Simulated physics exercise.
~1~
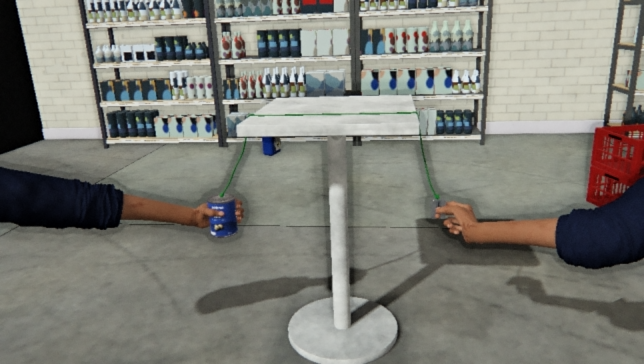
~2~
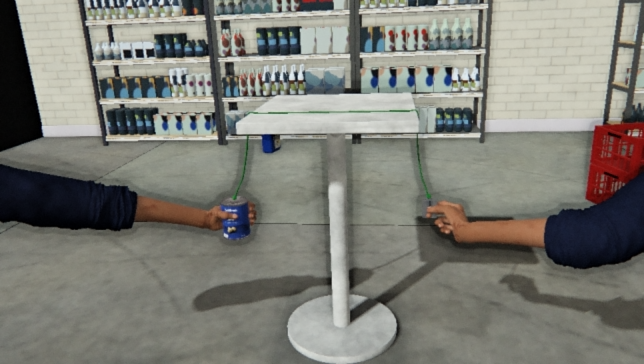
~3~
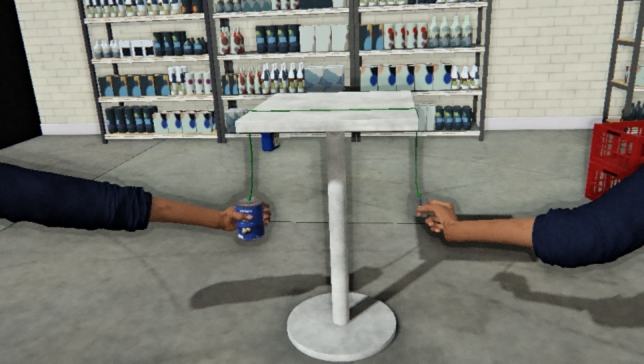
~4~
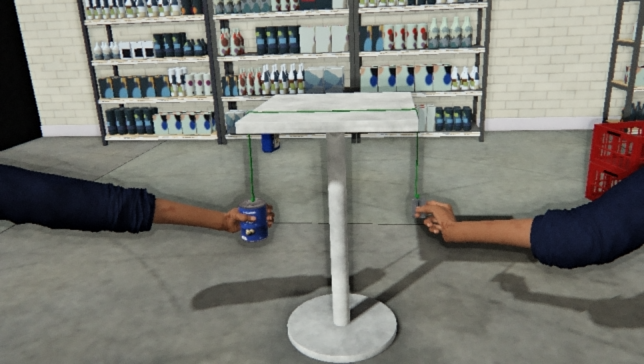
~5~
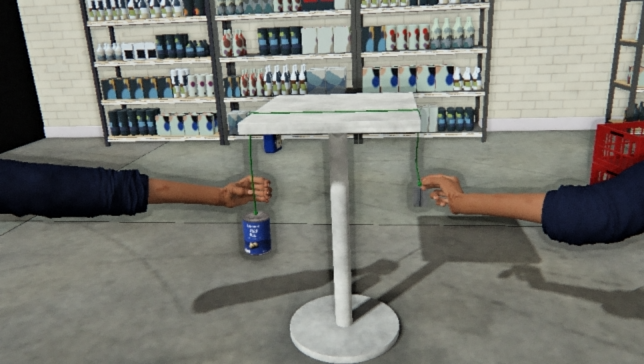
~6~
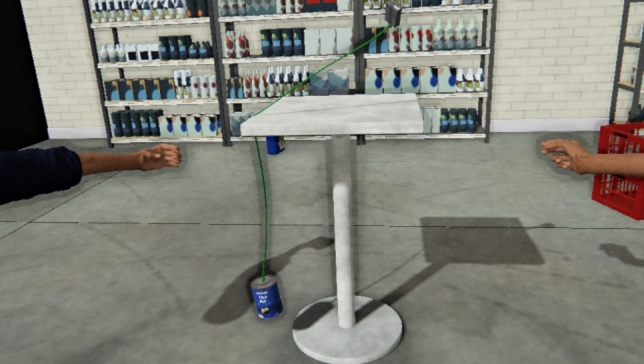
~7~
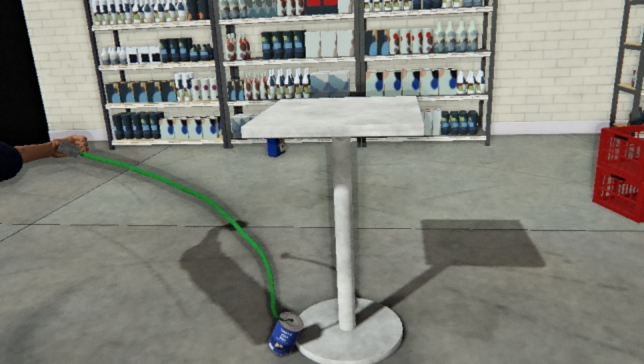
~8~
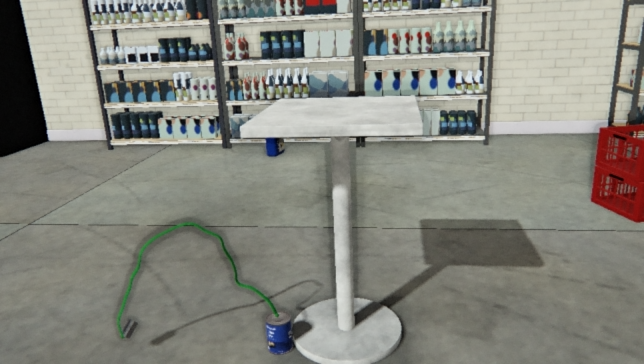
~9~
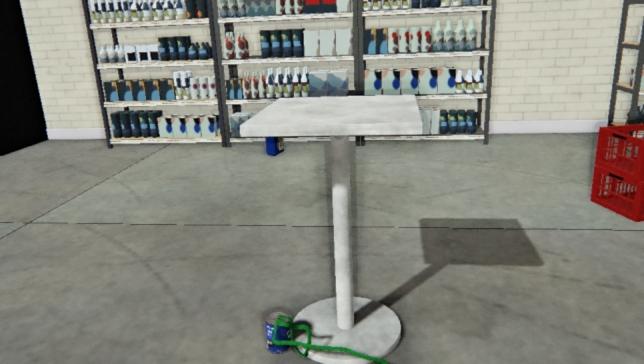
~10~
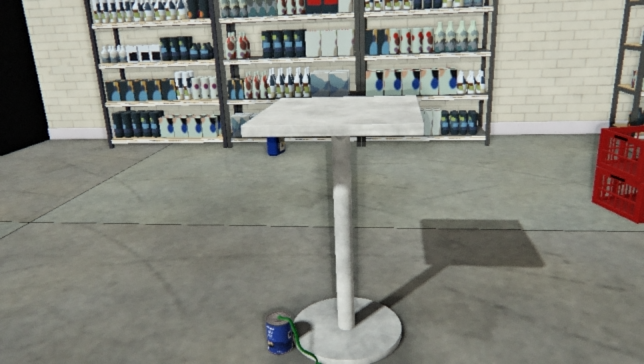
A green ribbon lies across a pale side table on a grey floor, seen from the front in a slightly swaying view, with stocked shelves behind and red crates at right. One hand holds a blue tin on its left end, while another holds a small matchbox on the right. The hands move inward, then let go and draw back. The tin drops to the floor, and the matchbox flies up over the top and swings off leftward. The ribbon falls after it, ending loosely beside the upright tin at the table's base, the matchbox out of sight.
